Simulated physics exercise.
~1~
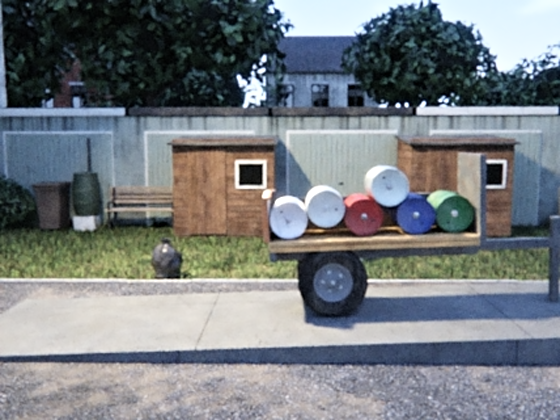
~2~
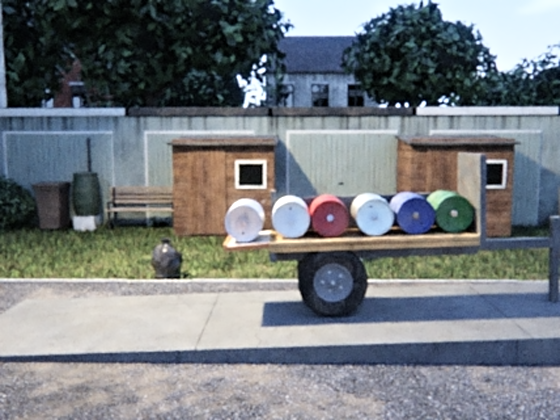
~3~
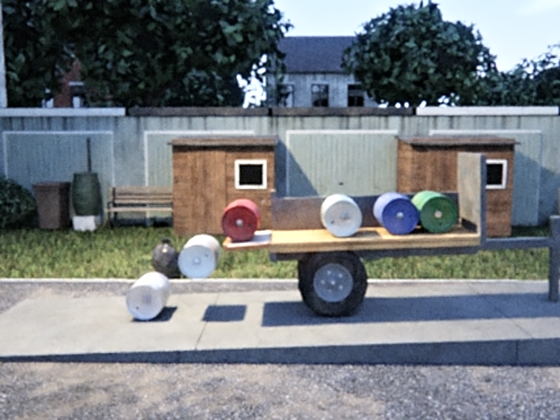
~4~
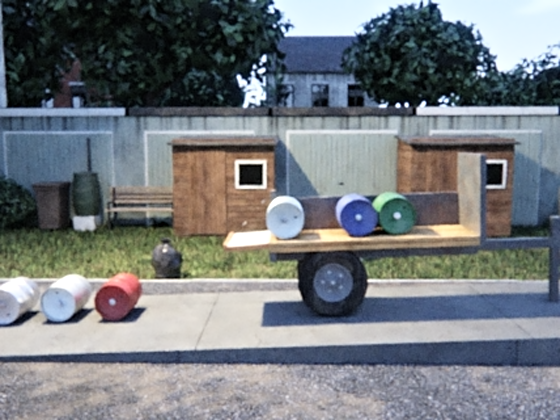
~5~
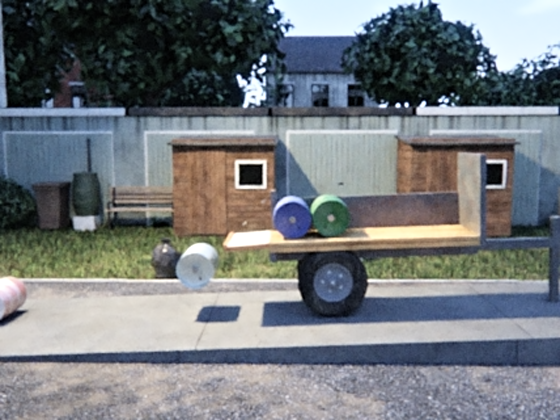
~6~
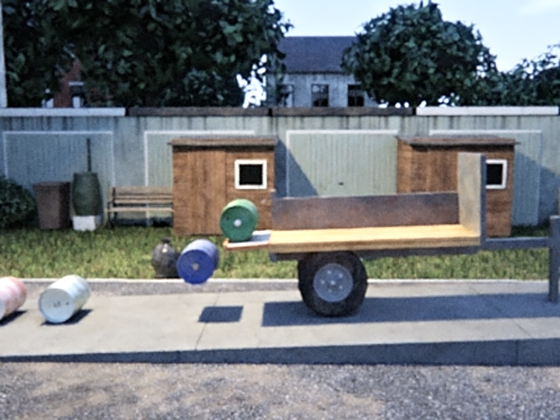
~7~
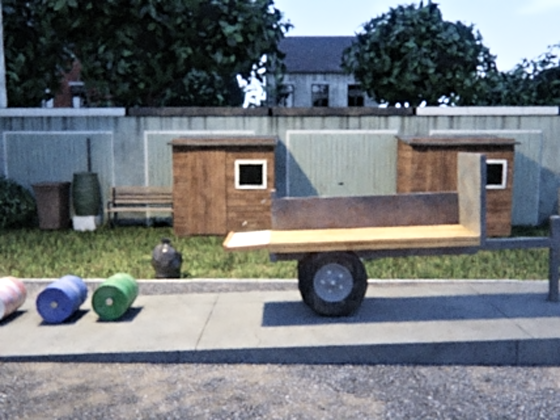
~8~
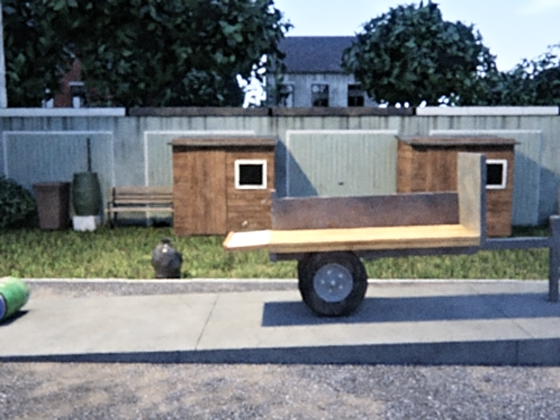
At the start, six drums, three white and one each of red, blue and green, sit on the open bed of a parked trailer, one white drum resting on top, with sheds and a fence behind. The tailgate at the left swings down and the drums settle into a single row. Two white drums tumble off the gate, followed by the red one, and they roll left along the pavement. The last white drum drops next, then the blue, then the green. The trailer stands empty as the green drum reaches the left edge of the view.
